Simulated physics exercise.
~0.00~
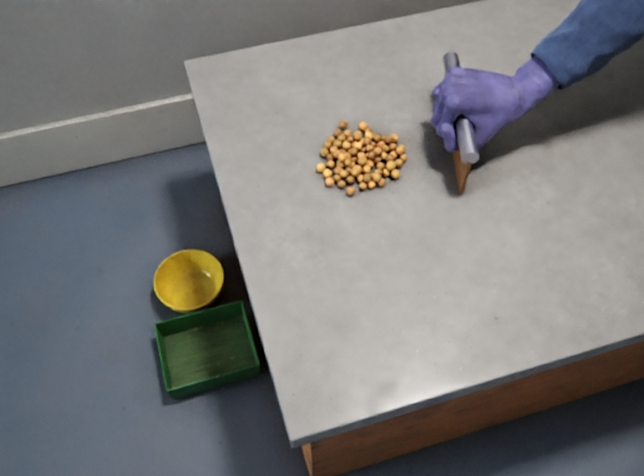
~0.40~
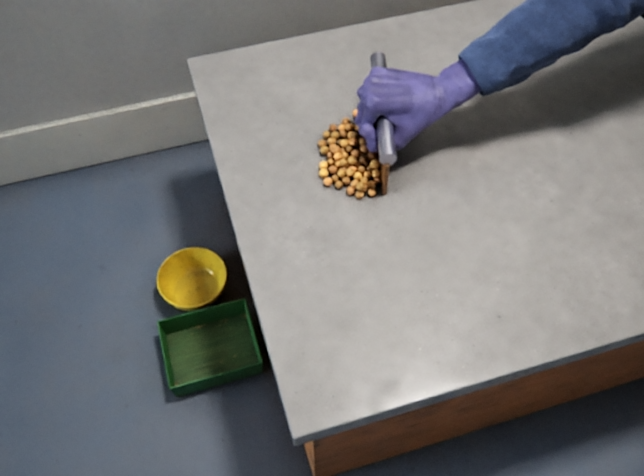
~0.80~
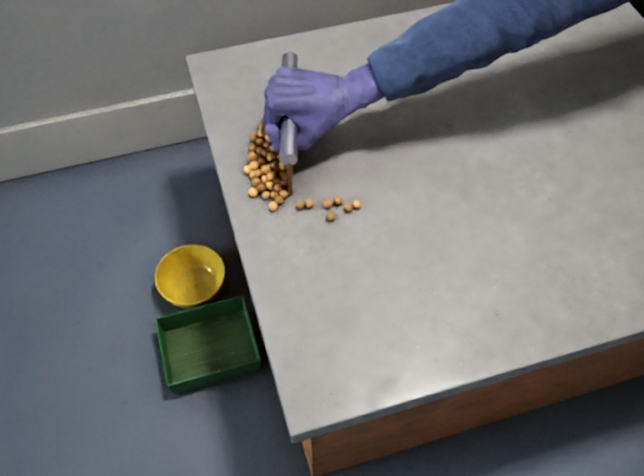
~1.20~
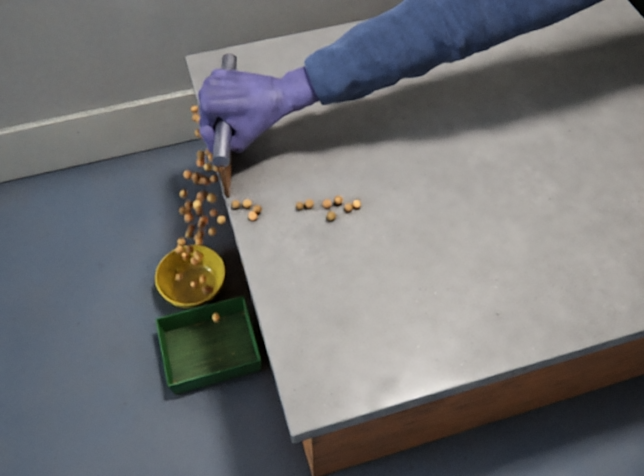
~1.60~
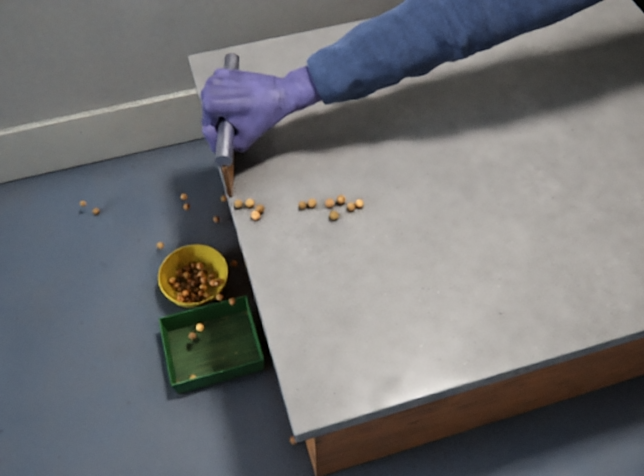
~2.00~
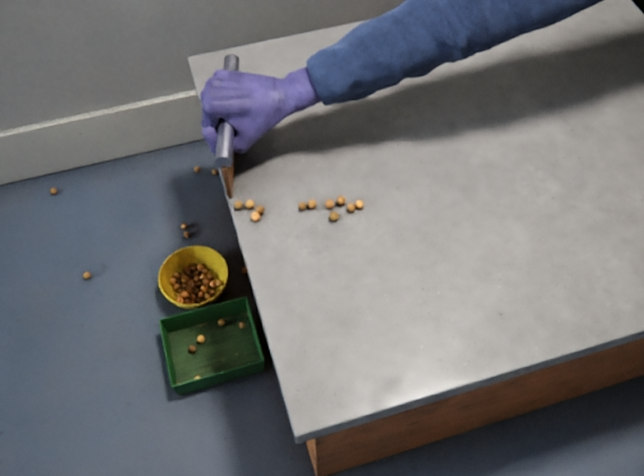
On a grey tabletop, a purple-gloved hand scrapes wooden beads left over the edge, many landing in a yellow bowl, some remaining.
